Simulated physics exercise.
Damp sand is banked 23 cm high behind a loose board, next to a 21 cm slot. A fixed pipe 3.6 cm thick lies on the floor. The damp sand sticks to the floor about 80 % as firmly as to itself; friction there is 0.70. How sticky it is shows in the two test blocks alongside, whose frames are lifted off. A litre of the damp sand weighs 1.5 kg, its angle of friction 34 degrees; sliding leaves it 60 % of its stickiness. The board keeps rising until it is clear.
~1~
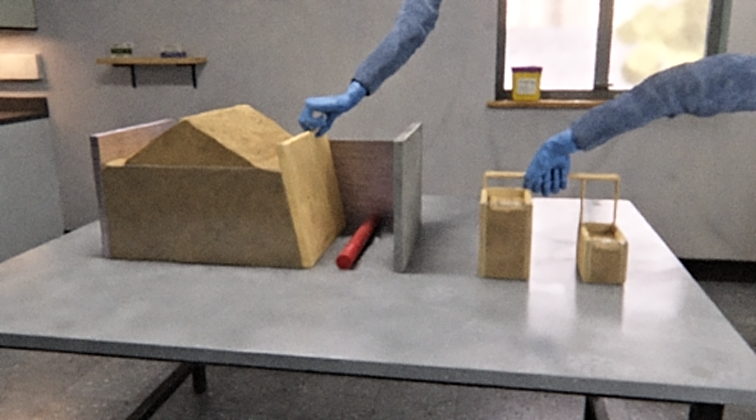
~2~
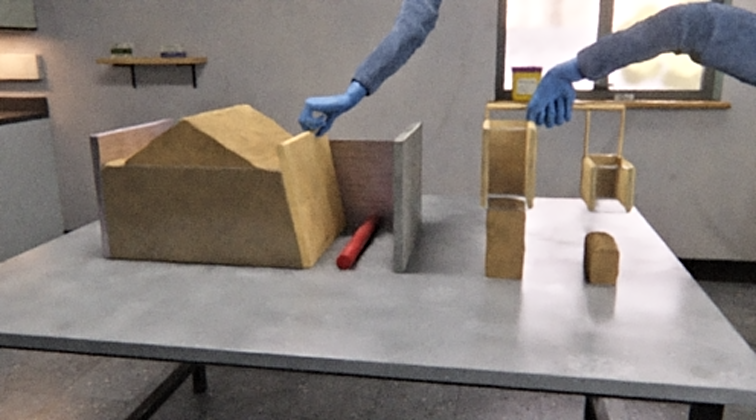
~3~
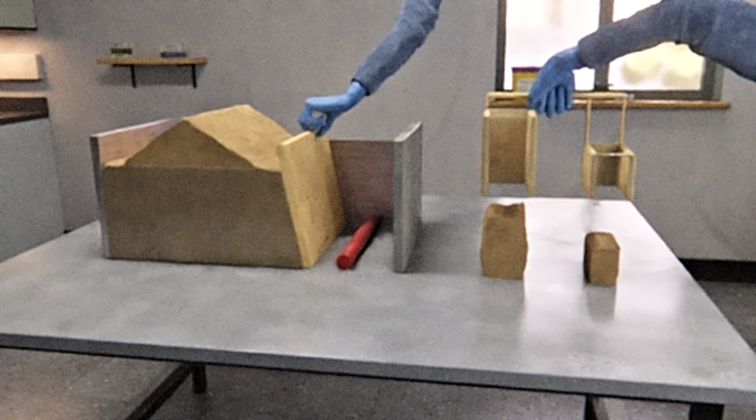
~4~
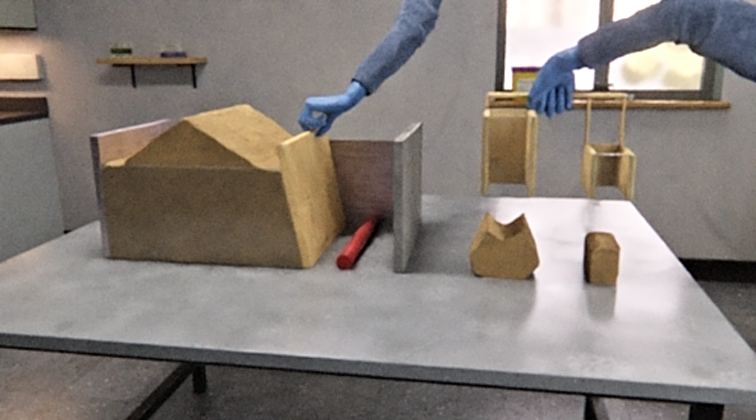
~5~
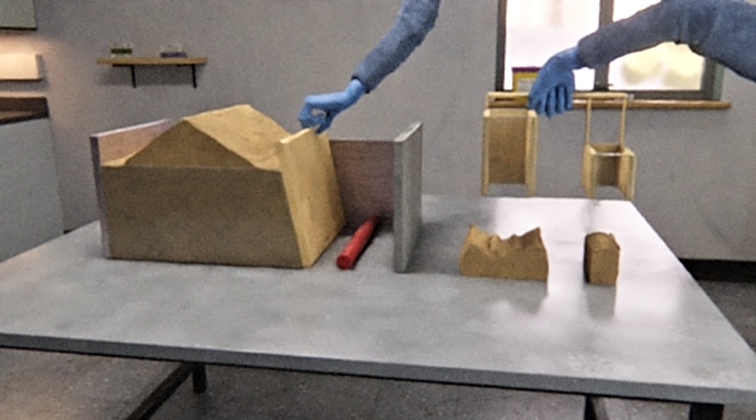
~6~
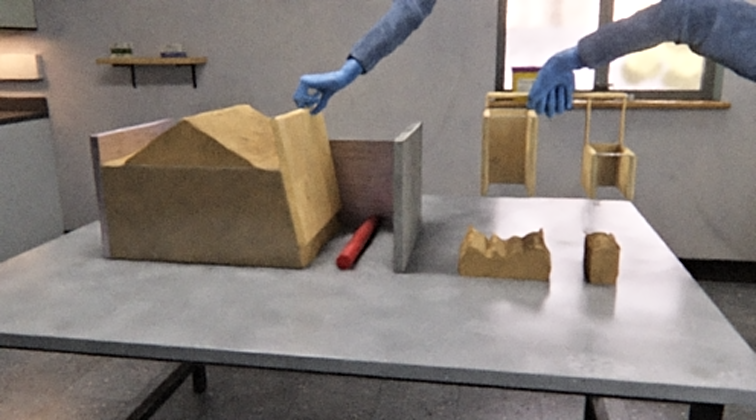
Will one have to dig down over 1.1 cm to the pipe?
The pipe ends up exposed.
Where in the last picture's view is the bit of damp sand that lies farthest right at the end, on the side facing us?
At about (334, 243).
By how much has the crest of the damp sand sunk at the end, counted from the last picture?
Some 5.0 cm.
Last picture + 0.26 s, the face still stands and nothing lies on the pipe.
Last picture + 0.57 s, the face still stands and nothing lies on the pipe.
Last picture + 0.88 s, the fallen stuff reaches 5 % of the way across and nothing lies on the pipe.
Last picture + 1.19 s, the fallen stuff reaches 30 % of the way across and nothing lies on the pipe.
Last picture + 1.89 s, the fallen stuff reaches 35 % of the way across and nothing lies on the pipe.
